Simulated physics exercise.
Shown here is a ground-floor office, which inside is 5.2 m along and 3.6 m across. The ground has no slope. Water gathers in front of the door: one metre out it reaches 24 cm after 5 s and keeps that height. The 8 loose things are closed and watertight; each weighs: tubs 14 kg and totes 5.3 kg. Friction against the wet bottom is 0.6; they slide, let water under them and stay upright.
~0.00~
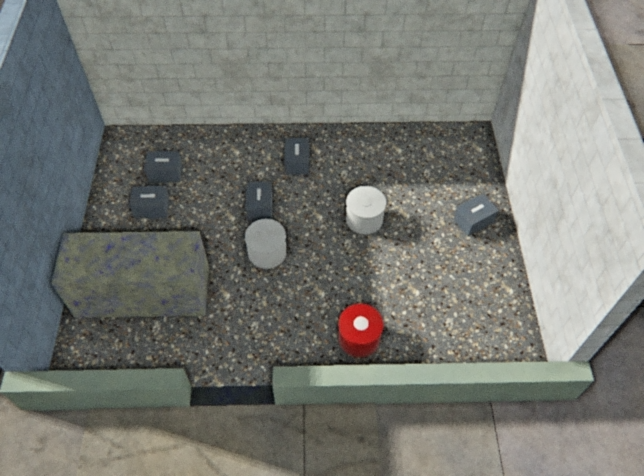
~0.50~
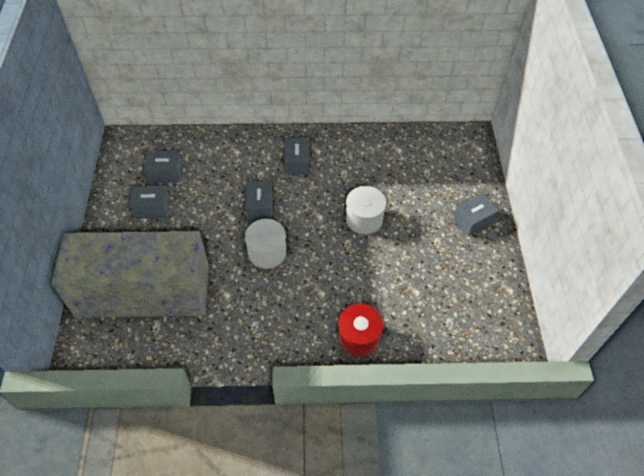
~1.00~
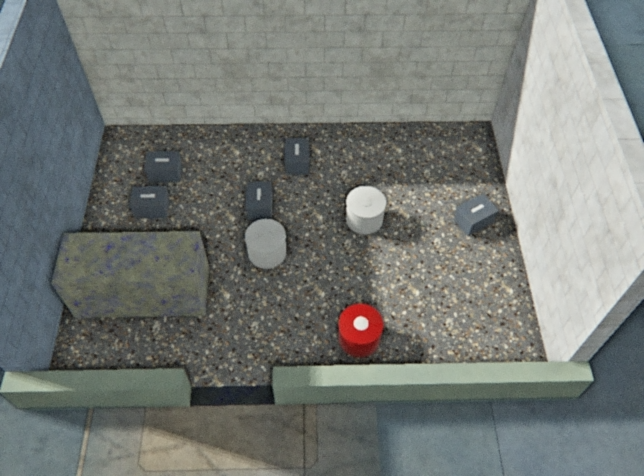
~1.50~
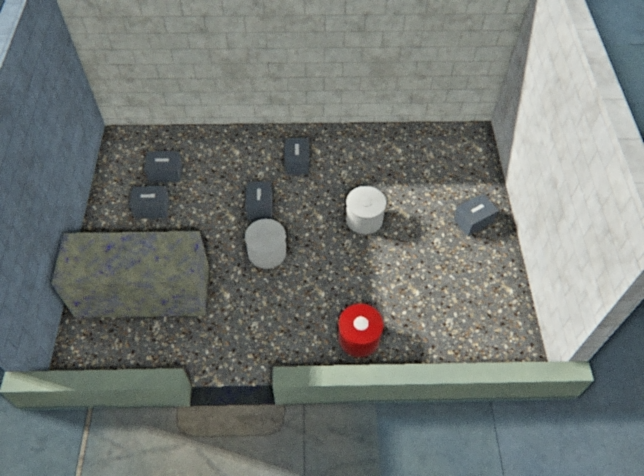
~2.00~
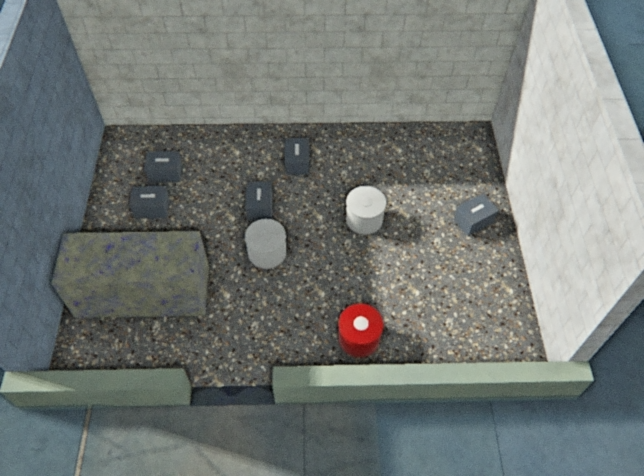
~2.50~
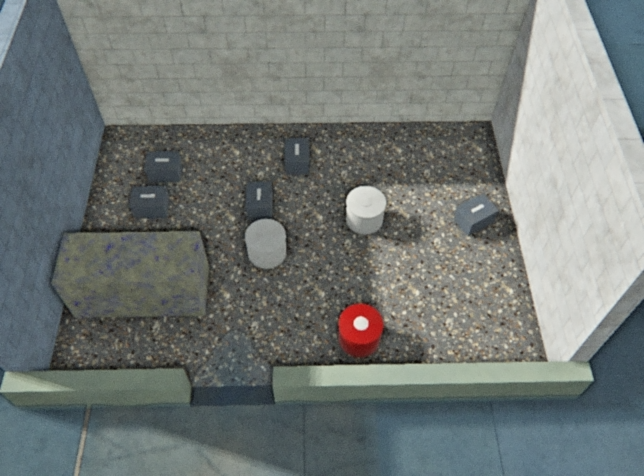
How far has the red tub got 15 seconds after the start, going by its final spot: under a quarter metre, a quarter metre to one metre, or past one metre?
I reckon it won't go anywhere much.
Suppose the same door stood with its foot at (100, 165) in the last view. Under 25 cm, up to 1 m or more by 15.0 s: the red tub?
Red tub: Goes a long way.
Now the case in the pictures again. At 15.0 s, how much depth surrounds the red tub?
Somewhere close to 6 cm.
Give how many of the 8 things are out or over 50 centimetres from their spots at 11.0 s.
Count: 4.
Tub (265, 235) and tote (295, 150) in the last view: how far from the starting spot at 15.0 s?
Respectively 150 and 200 cm.
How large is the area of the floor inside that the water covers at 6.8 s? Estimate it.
Some 13 m2 of it.
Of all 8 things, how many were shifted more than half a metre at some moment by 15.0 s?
The tally stands at 5.
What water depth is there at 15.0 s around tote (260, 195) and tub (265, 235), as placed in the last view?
Depth approx. 8 cm / 9 cm.
After 3.5 s the red tub is near (361, 324), 0.0 m from its start, aground; 0 afloat.
After 6.8 s the red tub is near (361, 324), 0.0 m from its start, aground; 0 afloat.
After 11.0 s the red tub is near (361, 324), 0.0 m from its start, aground; 5 afloat.
After 15.0 s the red tub is near (359, 323), 0.0 m from its start, aground; 6 afloat.
